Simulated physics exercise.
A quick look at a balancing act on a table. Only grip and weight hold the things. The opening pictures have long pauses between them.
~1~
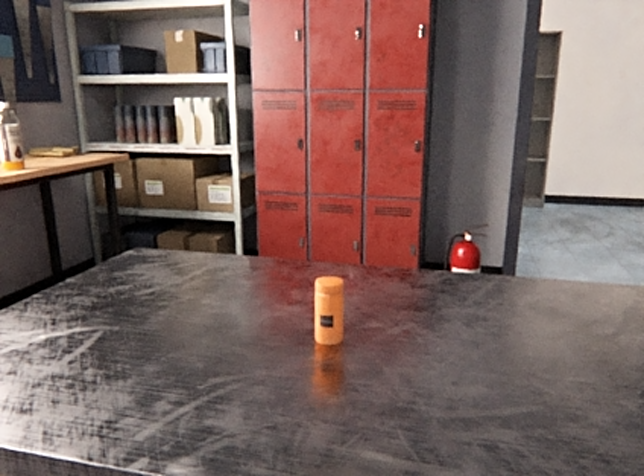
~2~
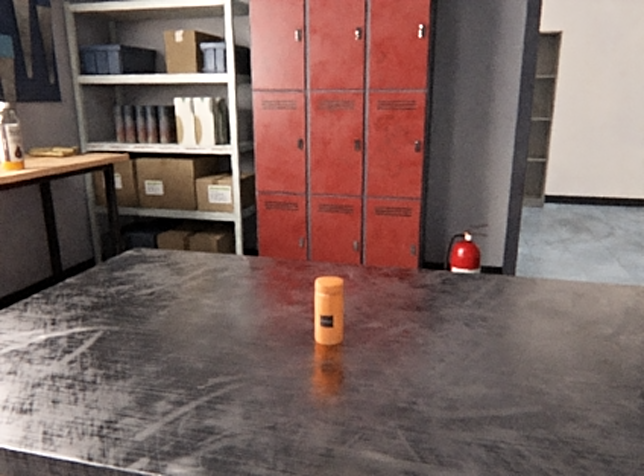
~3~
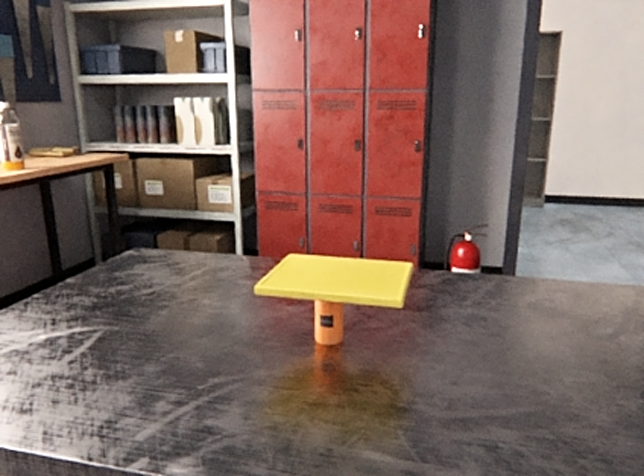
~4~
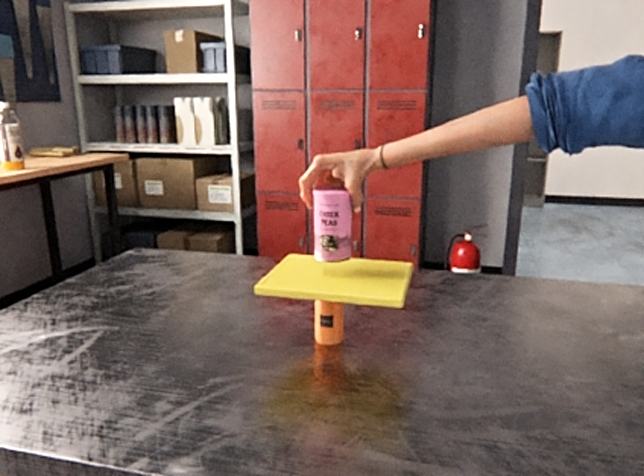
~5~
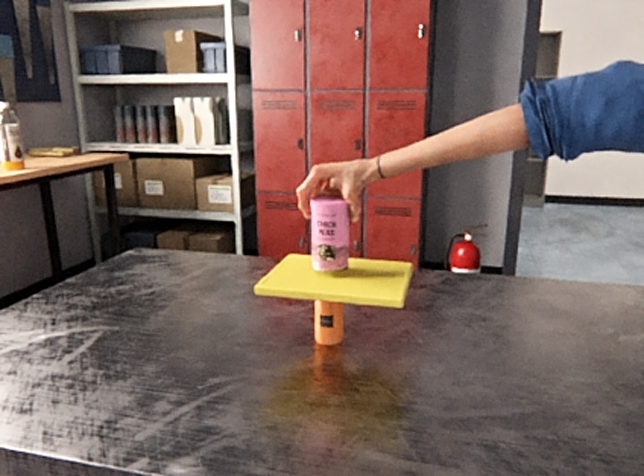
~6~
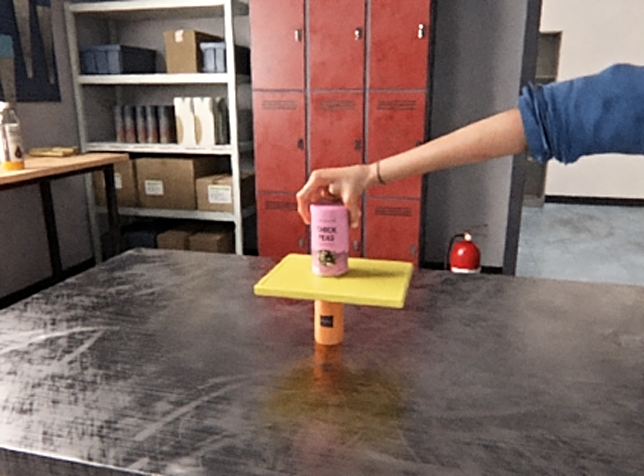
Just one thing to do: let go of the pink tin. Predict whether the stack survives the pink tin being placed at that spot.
Remains intact.
Then, 0.20 s after the last picture, nothing has stirred.
Then, 0.60 s after the last picture, pink tin resting near (330, 239).
At rest, all 3 in place. Seen from the same camera at the end, pink tin near (330, 239). The stack keeps its balance.
